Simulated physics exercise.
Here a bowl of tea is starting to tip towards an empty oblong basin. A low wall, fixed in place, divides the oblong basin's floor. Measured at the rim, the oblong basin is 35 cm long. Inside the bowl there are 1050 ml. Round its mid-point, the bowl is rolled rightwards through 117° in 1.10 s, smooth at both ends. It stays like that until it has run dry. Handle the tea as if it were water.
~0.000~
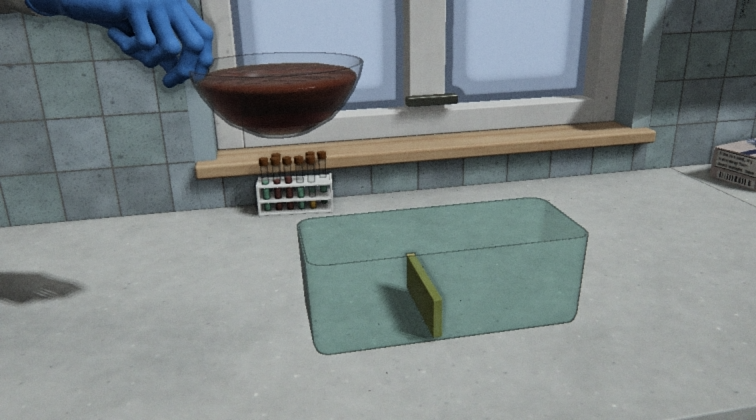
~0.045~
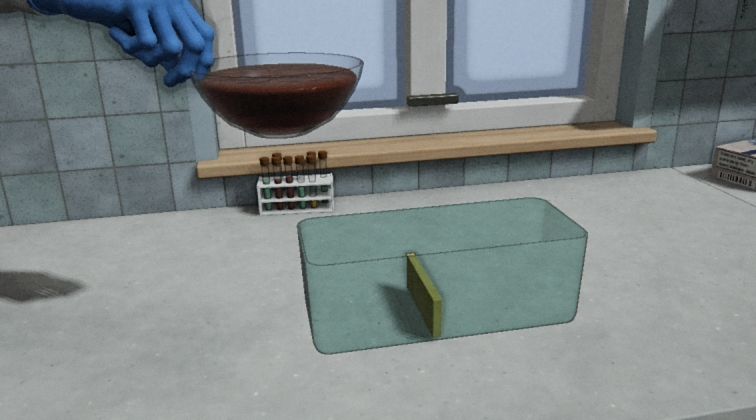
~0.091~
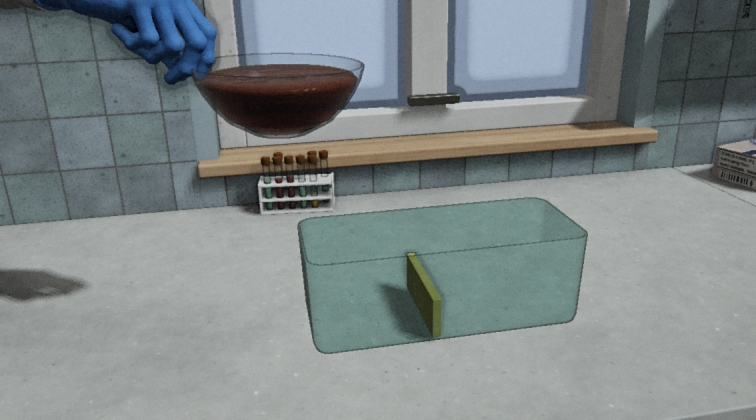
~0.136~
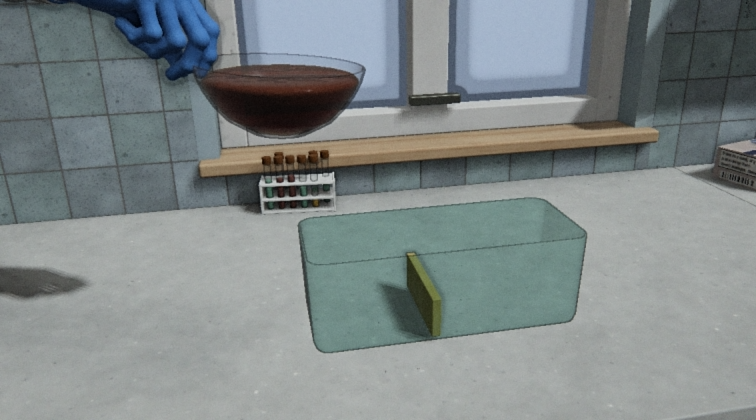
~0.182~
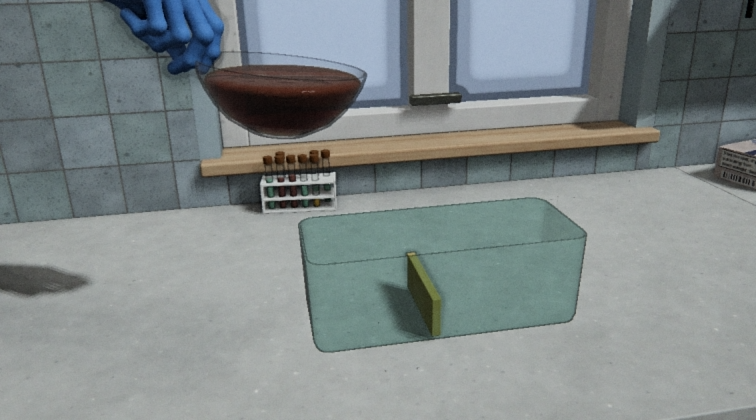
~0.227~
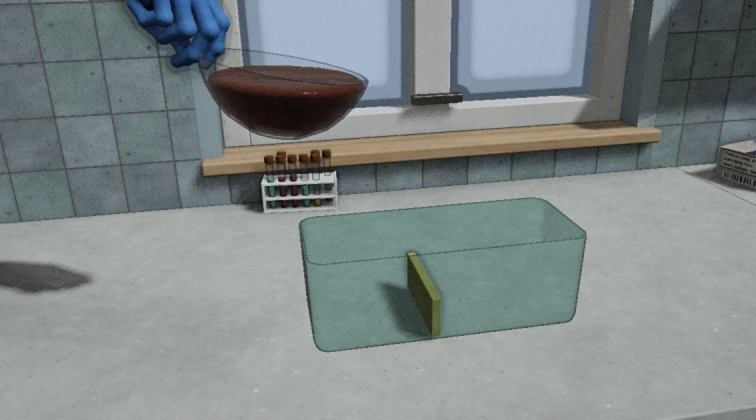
On a pale counter by a window, a blue-gloved hand held a glass bowl of dark brown liquid above and left of an empty clear basin with a low divider, then slowly tilted it slightly rightwards.
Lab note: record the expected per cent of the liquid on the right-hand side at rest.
Expected right-hand share: 48 per cent.
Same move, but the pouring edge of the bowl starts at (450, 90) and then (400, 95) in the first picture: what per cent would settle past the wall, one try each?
It comes to 85 per cent, and then 70 per cent.
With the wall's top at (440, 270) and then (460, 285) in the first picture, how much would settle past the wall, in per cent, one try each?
The first gives near 25 per cent and the second near 15 per cent.
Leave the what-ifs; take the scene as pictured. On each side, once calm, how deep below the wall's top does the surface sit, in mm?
32 mm left, 34 mm right.
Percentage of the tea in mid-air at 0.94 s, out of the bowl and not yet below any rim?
I'd put it at about 3 per cent of the liquid.
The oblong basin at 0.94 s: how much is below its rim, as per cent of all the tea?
Reading: Approx. 92 %.
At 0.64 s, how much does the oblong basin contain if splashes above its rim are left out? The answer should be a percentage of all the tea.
Some 26 per cent.
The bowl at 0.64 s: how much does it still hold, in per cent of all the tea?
Near 24 in a hundred.
Then, 0.64 s in, the tilt is 73° and 24 per cent is still to pour, 4 is left of the wall and 22 right of it.
Then, 0.94 s in, the tilt is 111° and 0 per cent is still to pour, 46 is left of the wall and 46 right of it.
Then, 1.26 s in, the tilt is 117° and 0 per cent is still to pour, 44 is left of the wall and 48 right of it.
Then, 1.60 s in, the tilt is 117° and 0 per cent is still to pour, 44 is left of the wall and 48 right of it.
Finally, 44 per cent lies left of the wall, 48 right of it and 7 outside.
